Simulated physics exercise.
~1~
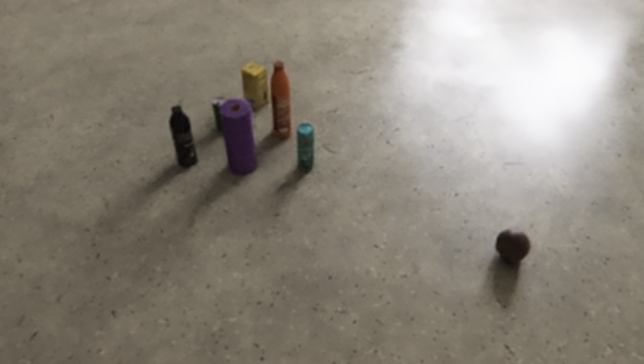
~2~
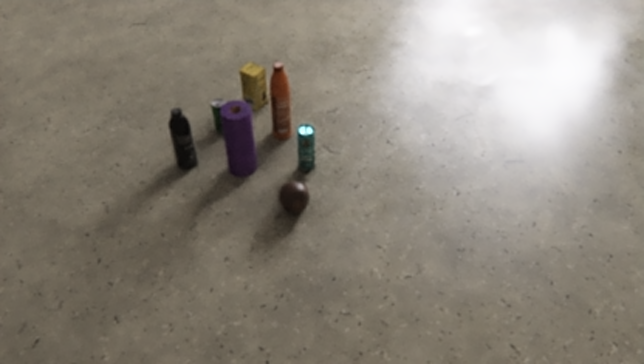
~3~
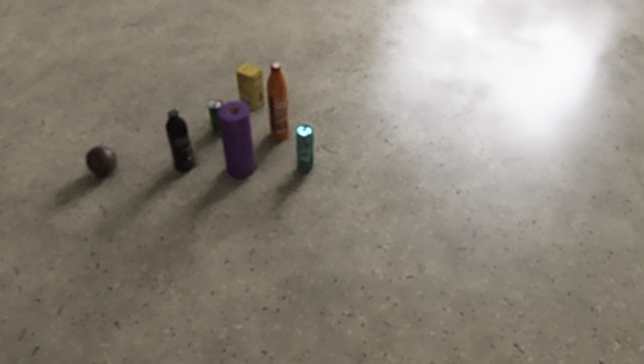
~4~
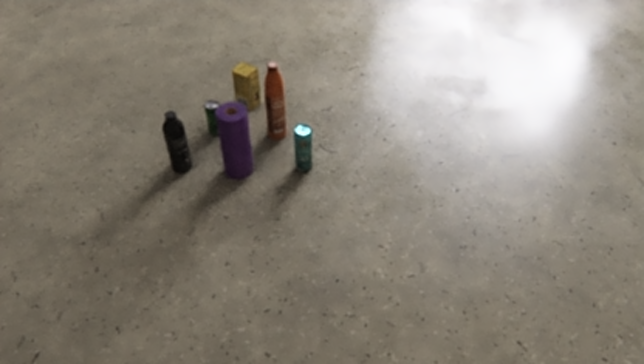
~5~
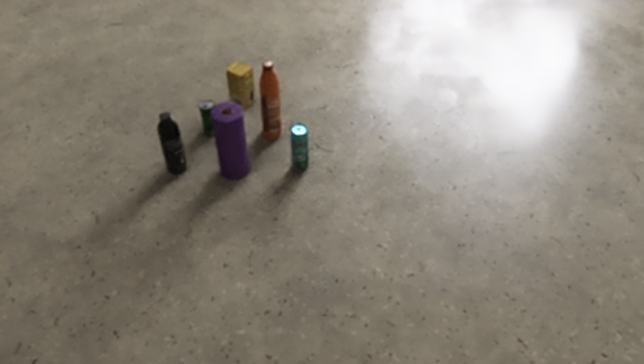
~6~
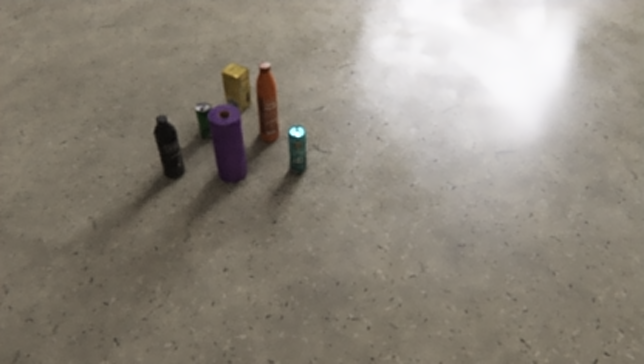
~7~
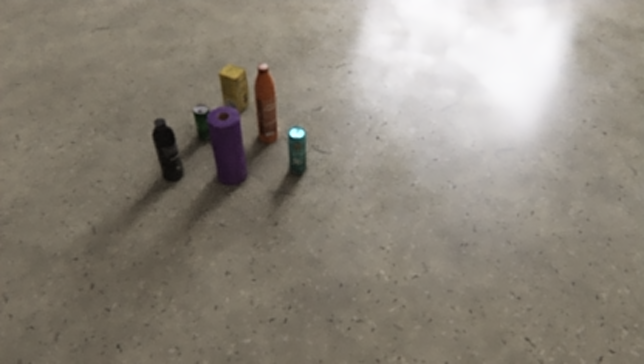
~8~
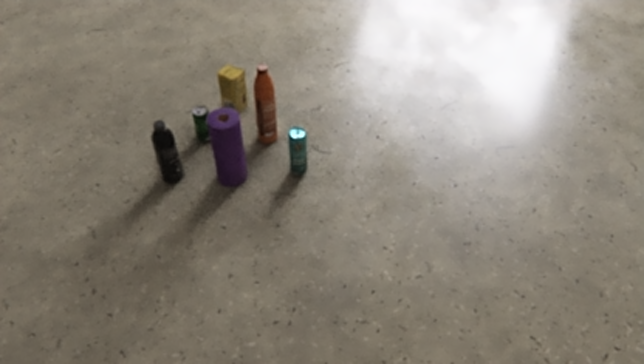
A brown ball rolls left past the standing bottles and cans, leaving them all upright.
